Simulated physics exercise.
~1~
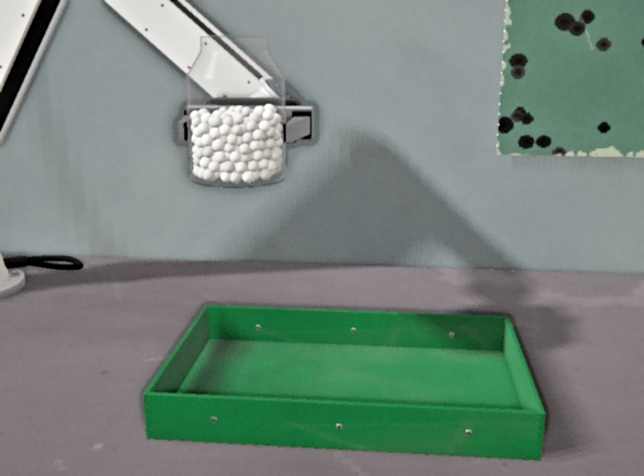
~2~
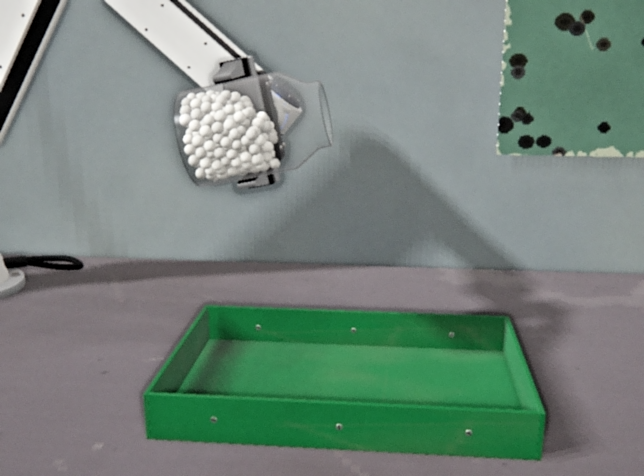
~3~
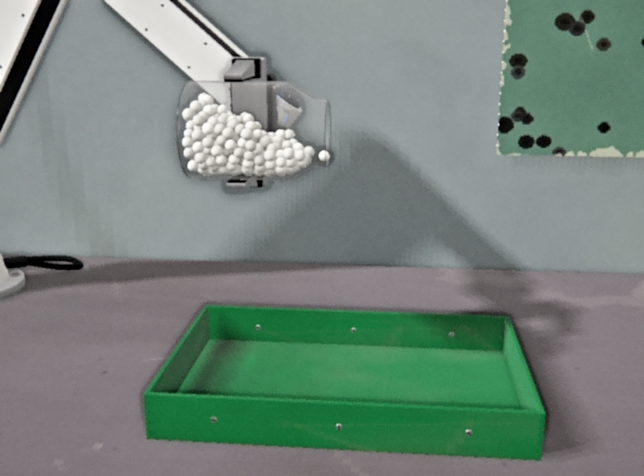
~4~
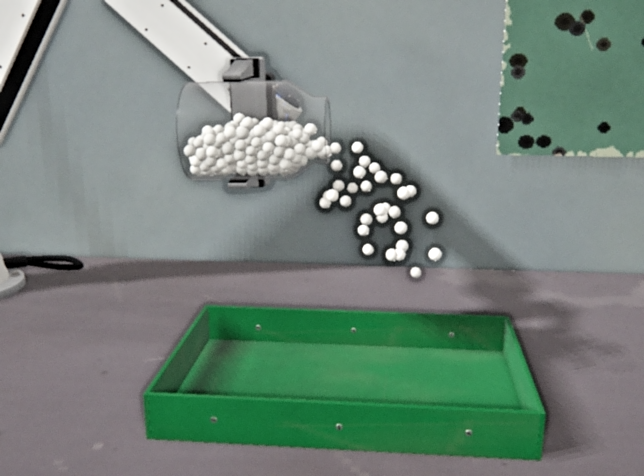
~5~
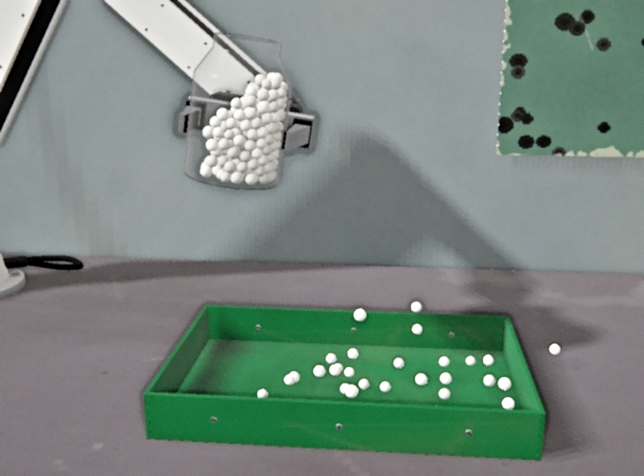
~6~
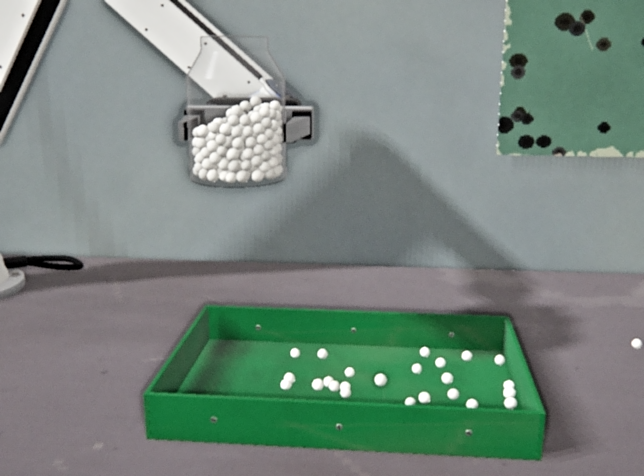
A clear jar of white beads, held by a robotic arm, tipped onto its side to the right and spilled a small stream into a green tray, then swung upright still mostly full, leaving scattered beads in the tray and one outside it.
